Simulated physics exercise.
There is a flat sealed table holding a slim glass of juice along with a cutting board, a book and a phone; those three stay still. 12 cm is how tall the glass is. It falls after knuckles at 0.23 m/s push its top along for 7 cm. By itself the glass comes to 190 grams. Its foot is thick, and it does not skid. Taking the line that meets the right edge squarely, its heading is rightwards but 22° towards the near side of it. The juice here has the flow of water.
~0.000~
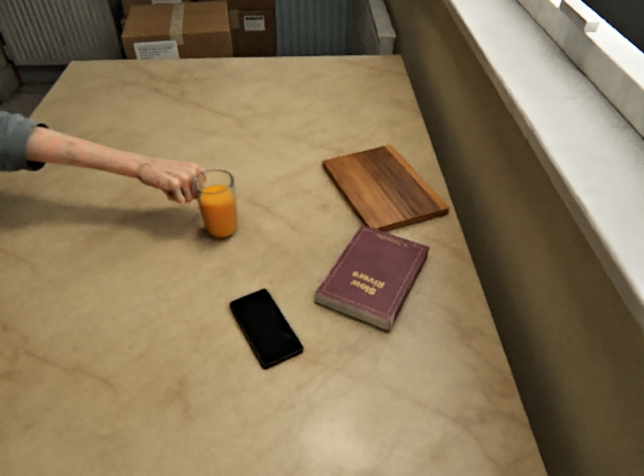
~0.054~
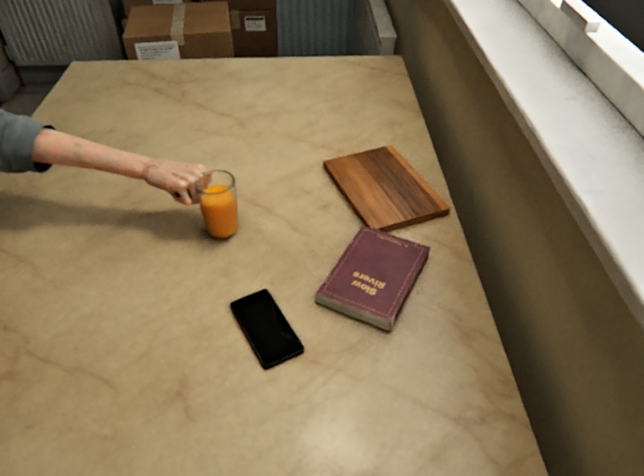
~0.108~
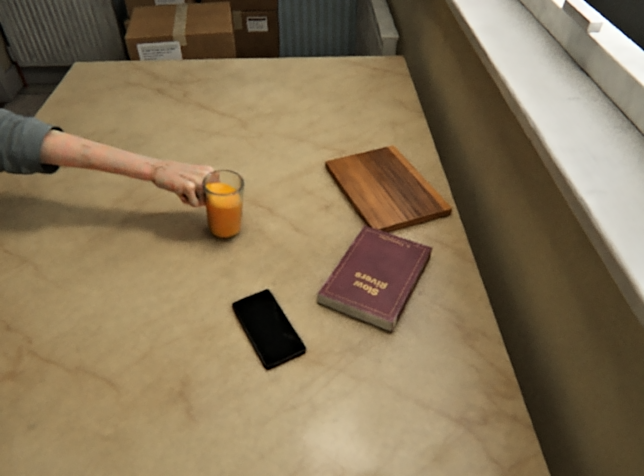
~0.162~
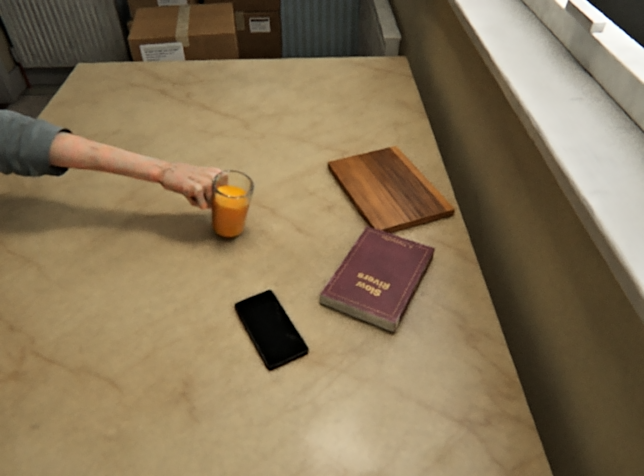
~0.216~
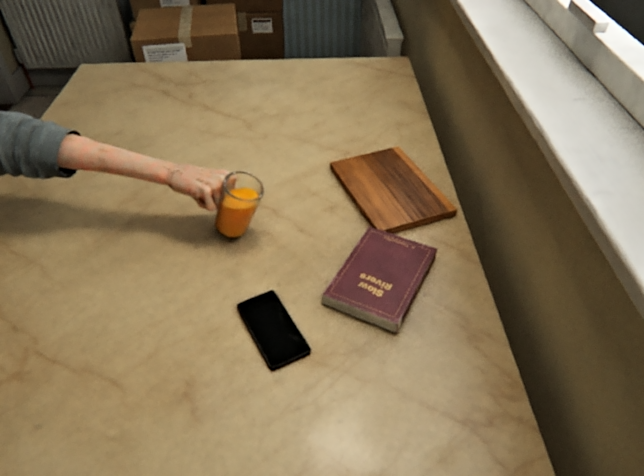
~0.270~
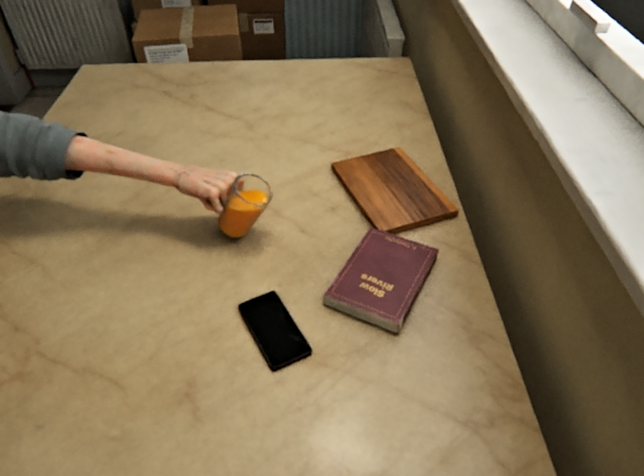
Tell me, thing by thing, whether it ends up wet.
The cutting board gets wet, the book gets wet, the phone gets wet.
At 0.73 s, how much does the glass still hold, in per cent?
Near 36 percent.
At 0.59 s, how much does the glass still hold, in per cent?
Roughly 66 per cent.
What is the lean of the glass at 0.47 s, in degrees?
It leans roughly 74° from upright.
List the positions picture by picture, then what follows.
In the first picture, tilt 0°; the fist is at (184, 179); surface from (199, 195) to (233, 194); the cutting board is at (382, 182); the book is at (375, 269); the phone is at (265, 324).
In the second picture, tilt 0°; the fist is at (191, 181); surface from (200, 195) to (234, 194).
In the third picture, tilt 7°; the fist is at (198, 183); surface from (205, 185) to (241, 196).
In the fourth picture, tilt 14°; the fist is at (207, 185); surface from (215, 189) to (249, 195).
In the fifth picture, tilt 21°; the fist is at (215, 187); surface from (222, 198) to (258, 193).
In the sixth picture, tilt 28°; the fist is at (222, 189); surface from (227, 200) to (268, 194).
By 0.47 s the tilt is 73° and 100 per cent is in the glass, 0 has run off the table; wet so far, nothing.
By 0.59 s the tilt is 87° and 66 per cent is in the glass, 0 has run off the table; wet so far, book.
By 0.73 s the tilt is 87° and 37 per cent is in the glass, 0 has run off the table; wet so far, cutting board, book.
By 0.97 s the tilt is 87° and 19 per cent is in the glass, 0 has run off the table; wet so far, cutting board, book, phone.
At rest 6 per cent is in the glass, 2 has run off the table; wet so far, cutting board, book, phone.
